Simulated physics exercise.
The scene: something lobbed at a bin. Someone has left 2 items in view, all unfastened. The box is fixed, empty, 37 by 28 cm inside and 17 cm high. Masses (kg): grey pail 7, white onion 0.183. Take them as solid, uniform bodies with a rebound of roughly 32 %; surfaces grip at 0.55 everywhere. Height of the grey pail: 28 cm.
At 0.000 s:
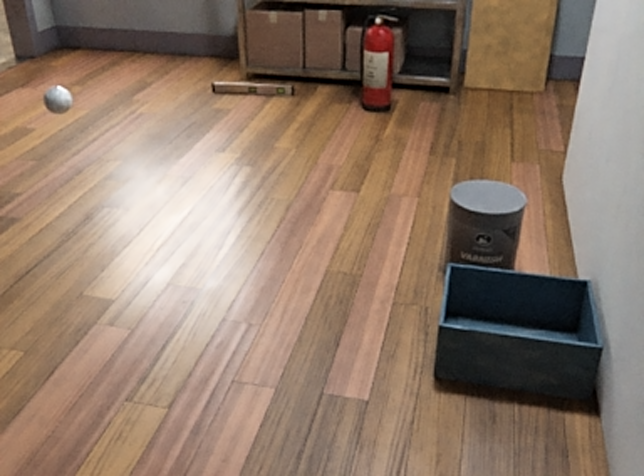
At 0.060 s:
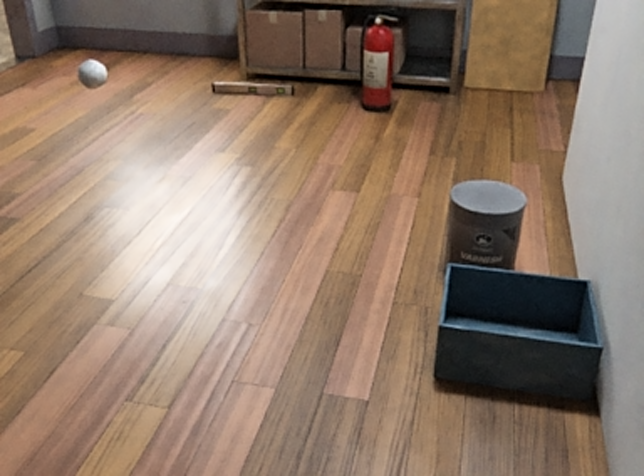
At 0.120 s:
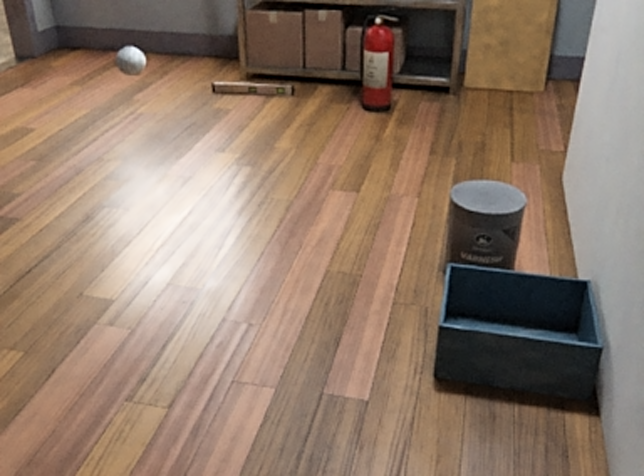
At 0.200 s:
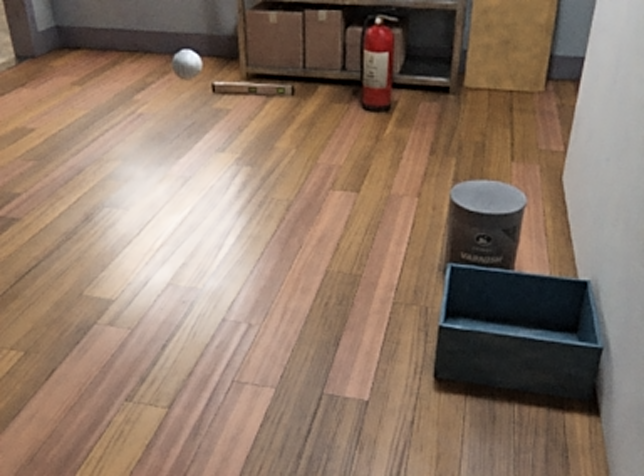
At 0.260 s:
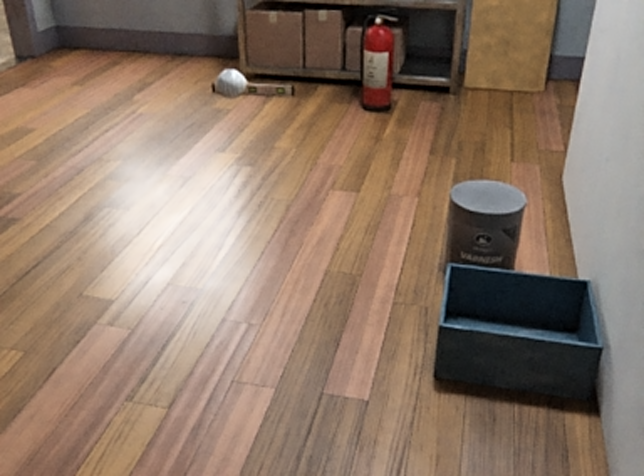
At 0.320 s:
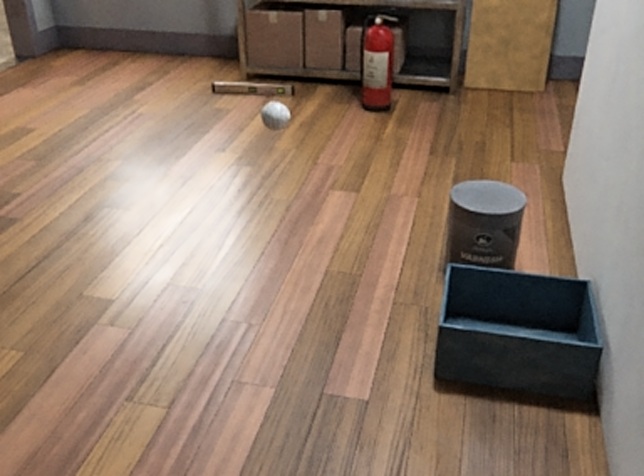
In a room with a wood-plank floor, a small whitish ball is in the air at the far left, while a grey pail stands behind a dark blue open box on the right. The ball rises slightly as it moves rightward, then curves downward past the low shelf and red extinguisher.
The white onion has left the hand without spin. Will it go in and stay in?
It comes to rest outside.
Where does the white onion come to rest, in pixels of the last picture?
Near (360, 303).
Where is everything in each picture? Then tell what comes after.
In the first picture, gap 125 cm; white onion (58, 100); grey pail (483, 235).
In the second picture, gap 114 cm; white onion (93, 75); grey pail (483, 236).
In the third picture, gap 103 cm; white onion (131, 61); grey pail (483, 236).
In the fourth picture, gap 88 cm; white onion (187, 65); grey pail (483, 236).
In the fifth picture, gap 77 cm; white onion (231, 84); grey pail (483, 236).
In the sixth picture, gap 66 cm; white onion (276, 116); grey pail (483, 236).
By 0.42 s, gap 48 cm; white onion near (347, 196).
By 0.62 s, onion outside, 26 cm from the box's middle; white onion near (422, 297).
By 0.72 s, onion outside, 30 cm from the box's middle; white onion near (407, 293).
By 1.02 s, onion outside, 39 cm from the box's middle; white onion near (378, 307).
When it is over (2.4 s), onion outside, 44 cm from the box's middle; grey pail within 10 cm of the start. End places, in pixels of the last picture, white onion near (360, 303).
